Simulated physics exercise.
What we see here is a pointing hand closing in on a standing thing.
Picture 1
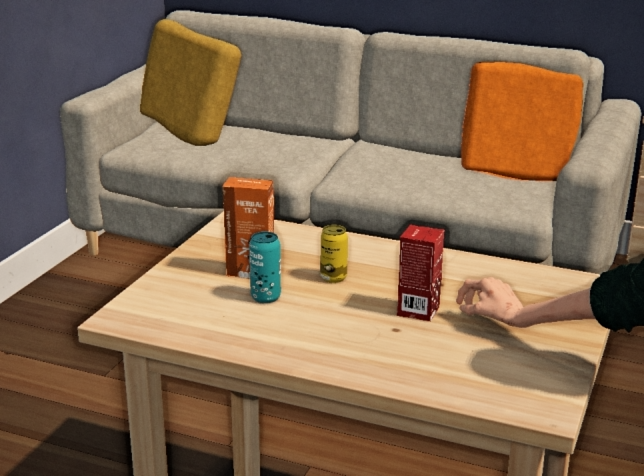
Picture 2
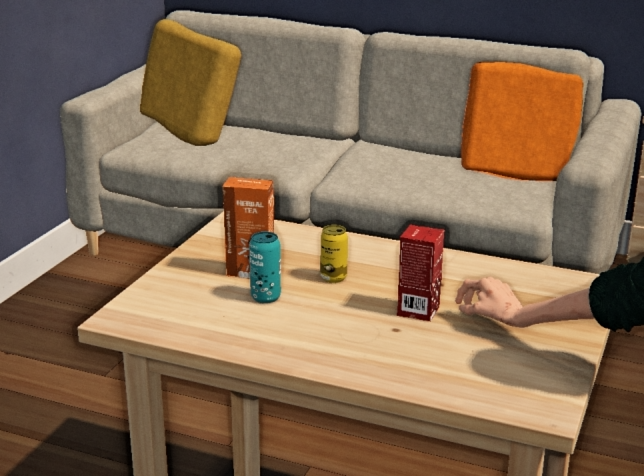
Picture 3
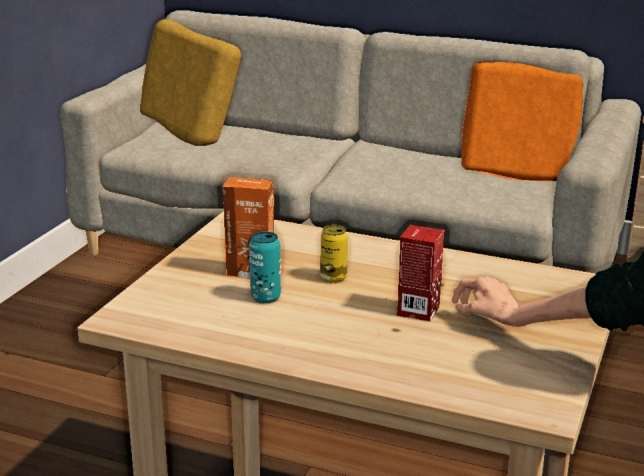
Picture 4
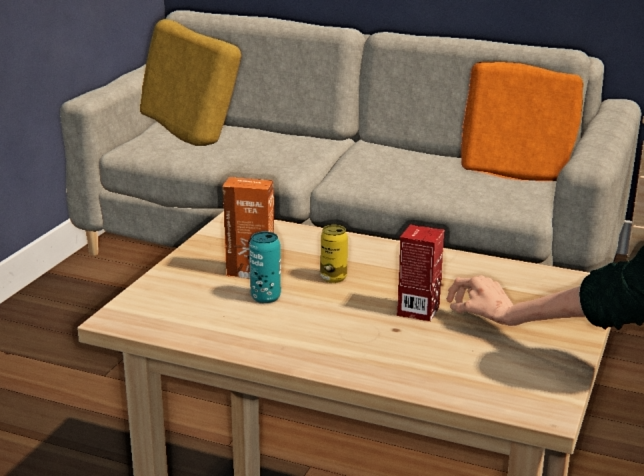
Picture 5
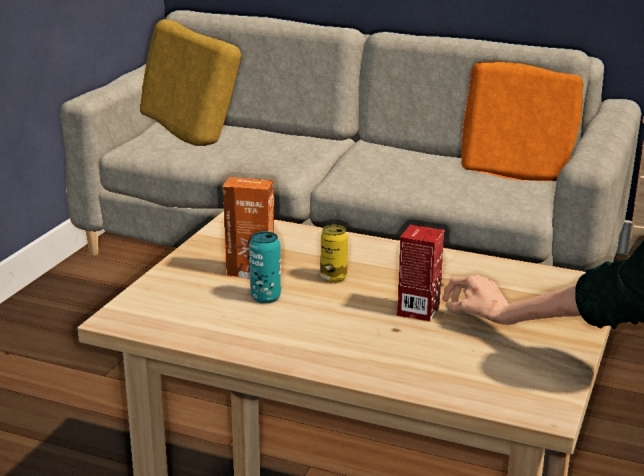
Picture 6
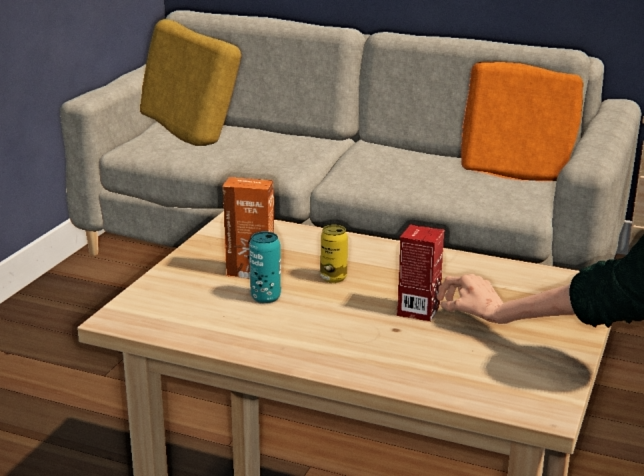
On a wooden table before a grey sofa, a hand edges slightly left toward a red carton, which stays still.
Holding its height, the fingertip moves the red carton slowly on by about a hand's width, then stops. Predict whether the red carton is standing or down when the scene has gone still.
It stays on its base.
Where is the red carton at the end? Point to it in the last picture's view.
Around (364, 263).
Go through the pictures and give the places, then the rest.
The first picture shows red carton (420, 273).
The second picture shows red carton (420, 273).
The third picture shows red carton (420, 273).
The fourth picture shows red carton (420, 273).
The fifth picture shows red carton (420, 273).
The sixth picture shows red carton (420, 273).
Then, 0.20 s later than the last frame, red carton moved a little near (412, 272).
Then, 0.50 s later than the last frame, red carton moved about its own width near (397, 269).
Then, 0.80 s later than the last frame, red carton moved about its own width near (381, 266).
Then, 1.10 s later than the last frame, red carton moved about its own width near (366, 264).
When it is over, moved from the start, red carton. End places, in pixels of the last picture, red carton near (364, 263).
